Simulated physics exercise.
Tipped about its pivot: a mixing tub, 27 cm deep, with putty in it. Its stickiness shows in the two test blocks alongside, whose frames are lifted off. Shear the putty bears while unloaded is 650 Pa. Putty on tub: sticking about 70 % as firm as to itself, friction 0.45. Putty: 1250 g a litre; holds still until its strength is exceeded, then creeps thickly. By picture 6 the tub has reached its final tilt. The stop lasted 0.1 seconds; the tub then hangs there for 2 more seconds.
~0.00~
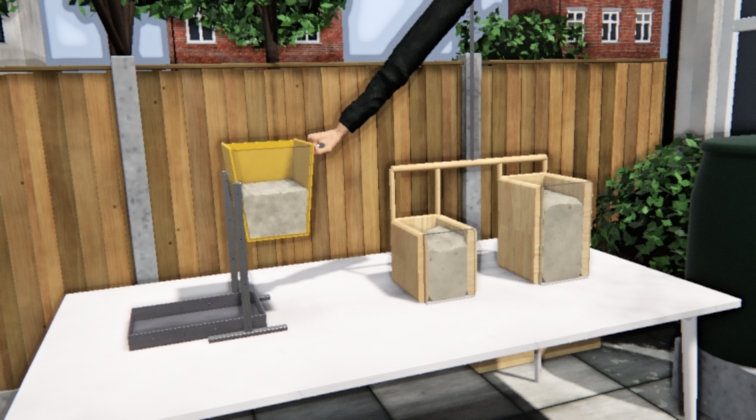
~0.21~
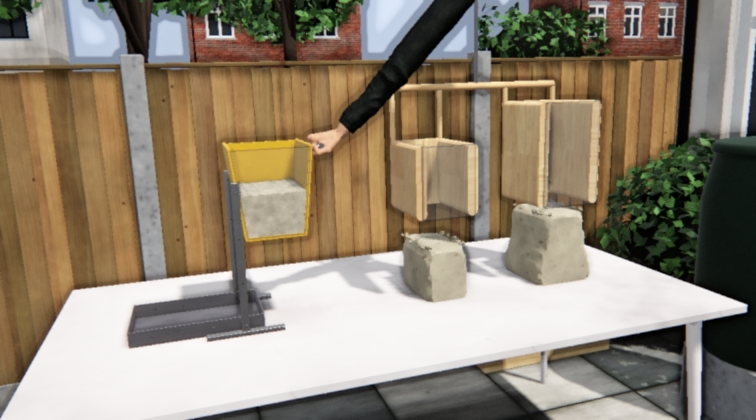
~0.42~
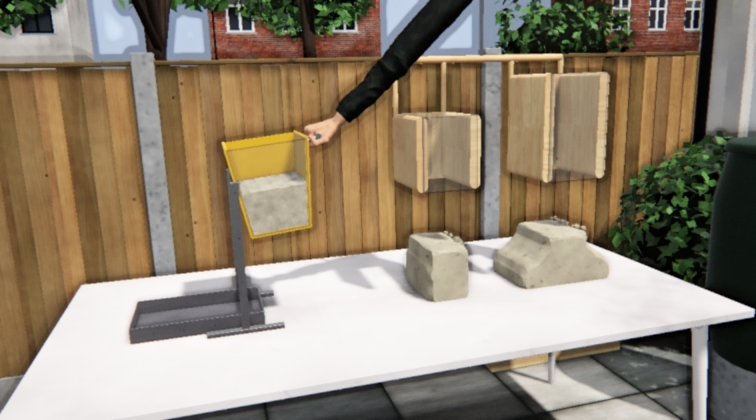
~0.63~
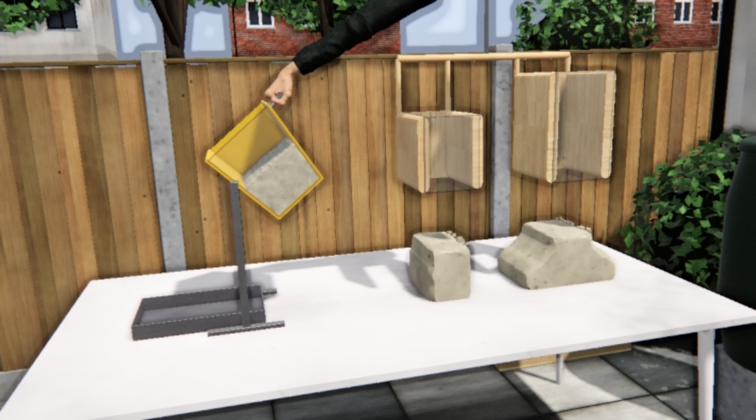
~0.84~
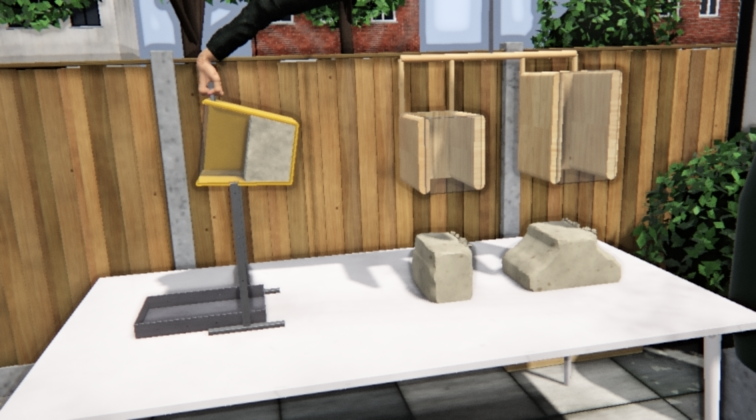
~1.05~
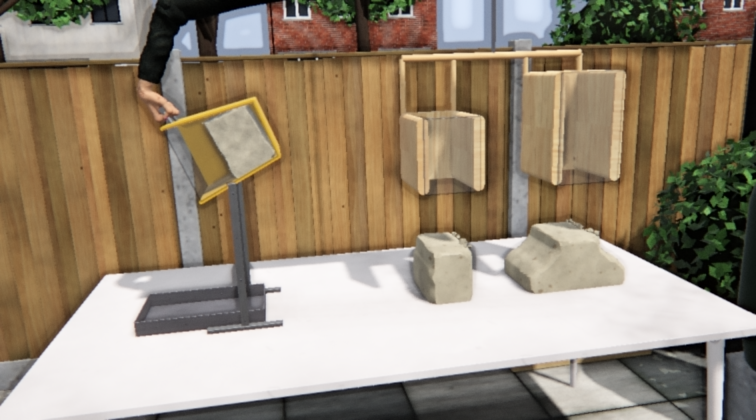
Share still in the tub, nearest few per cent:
0 %.
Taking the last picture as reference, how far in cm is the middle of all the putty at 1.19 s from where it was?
About 8 cm.
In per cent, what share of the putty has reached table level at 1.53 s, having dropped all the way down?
Some 0 % has got all the way down.
By 1.19 s, the tub is at 111 degrees and holds 100 %.
By 1.36 s, the tub is at 111 degrees and holds 43 %.
By 1.53 s, the tub is at 111 degrees and holds 0 %.
By 1.70 s, the tub is at 111 degrees and holds 0 %.
By 3.05 s, at the end, the tub is at 111 degrees and holds 0 %.
